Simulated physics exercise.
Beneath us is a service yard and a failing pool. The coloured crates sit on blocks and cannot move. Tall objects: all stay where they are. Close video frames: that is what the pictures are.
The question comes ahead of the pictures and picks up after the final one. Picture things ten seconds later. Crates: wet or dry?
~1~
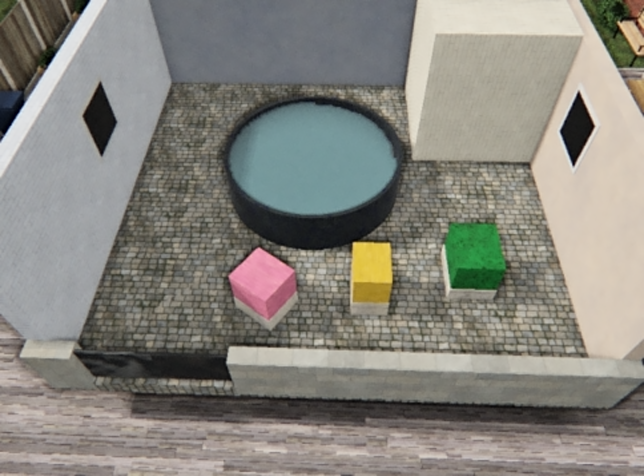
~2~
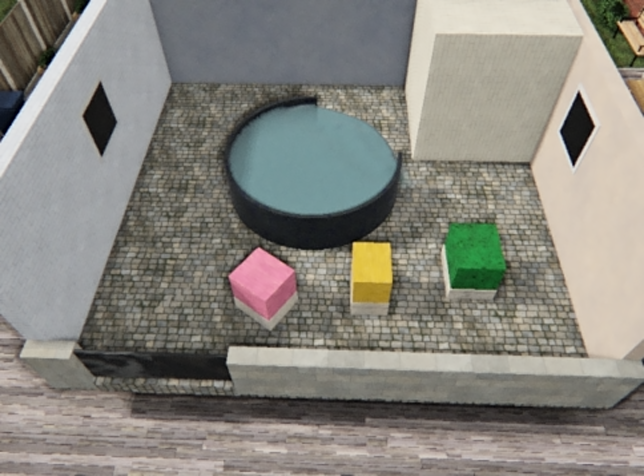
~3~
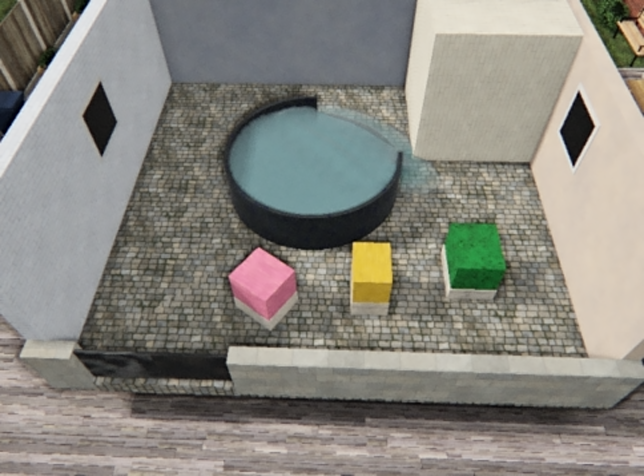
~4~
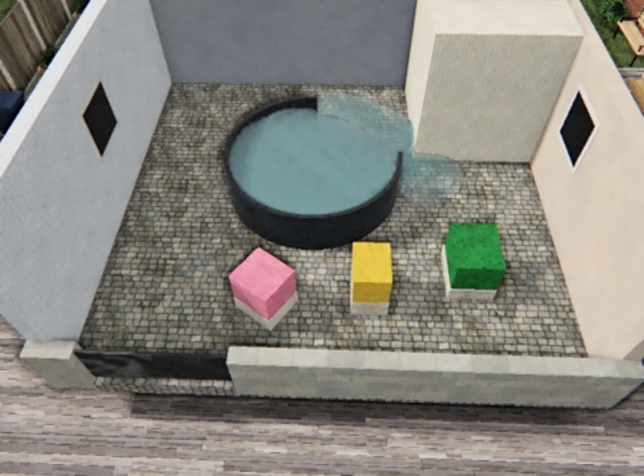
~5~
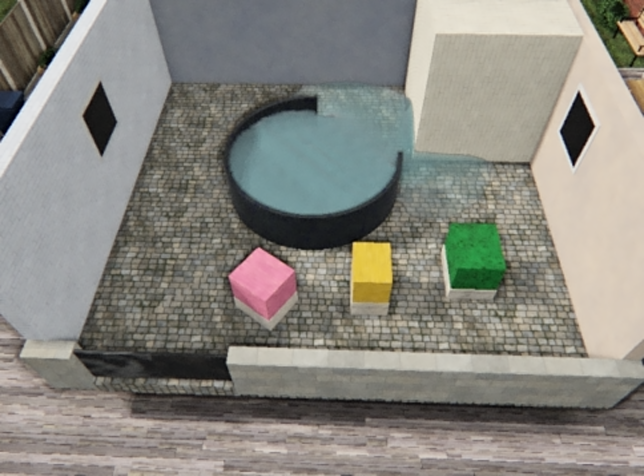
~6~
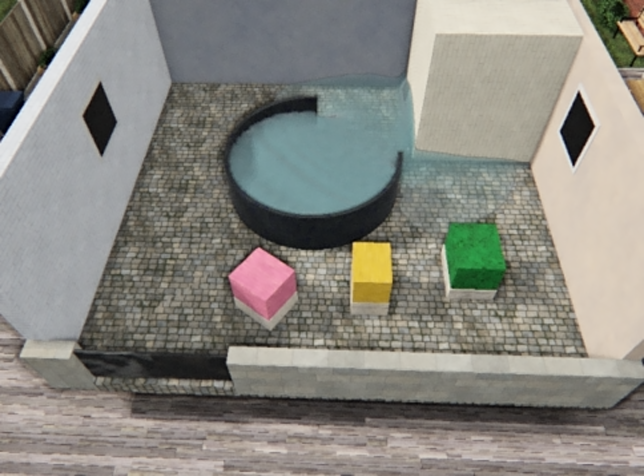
Outcome: The green crate is not flooded; the pink crate is not flooded; the yellow crate is not flooded.
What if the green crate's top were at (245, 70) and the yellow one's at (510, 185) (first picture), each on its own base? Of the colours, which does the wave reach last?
Answer: The one in pink.
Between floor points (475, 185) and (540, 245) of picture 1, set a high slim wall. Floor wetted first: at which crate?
I'd pick the green one.
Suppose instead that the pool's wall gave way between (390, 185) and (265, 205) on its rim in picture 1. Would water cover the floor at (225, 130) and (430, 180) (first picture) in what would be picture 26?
Waterless, submerged.
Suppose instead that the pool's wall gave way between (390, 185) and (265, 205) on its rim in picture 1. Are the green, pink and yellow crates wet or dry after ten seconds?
In that case the green crate is flooded, the pink crate is flooded and the yellow crate is flooded.
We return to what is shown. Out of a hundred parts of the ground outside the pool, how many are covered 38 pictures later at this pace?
About 95 %.
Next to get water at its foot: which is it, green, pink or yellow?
That's the one in green.
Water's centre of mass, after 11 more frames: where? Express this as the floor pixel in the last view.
My guess is about (346, 153).
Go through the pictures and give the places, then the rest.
The pool at (313, 154) is whole and still, in the first frame.
Water pours out on the pool's far side and has run to (404, 187), in the second frame.
The front is at a hidden place, out from the gap on the pool's far side, in the third frame.
Water pours out on the pool's far side and has run to (451, 192), in the fourth frame.
The front is at (488, 165), out from the gap on the pool's far side, in the fifth frame.
Water pours out on the pool's far side and has run to (526, 164), in the sixth frame.
A moment on, water covers 20 % of the floor; the green crate water round its plinth, the pink crate not reached, the yellow crate not reached.
Next, water covers 35 % of the floor; the green crate water round its plinth, the pink crate not reached, the yellow crate not reached.
Then, water covers 60 % of the floor; the green crate water round its plinth, the pink crate not reached, the yellow crate not reached.
Later, water covers 95 % of the floor; the green crate water round its plinth, the pink crate water round its plinth, the yellow crate water round its plinth.
In the end, water covers 100 % of the floor; the green crate stayed above the water, the pink crate stayed above the water, the yellow crate stayed above the water.
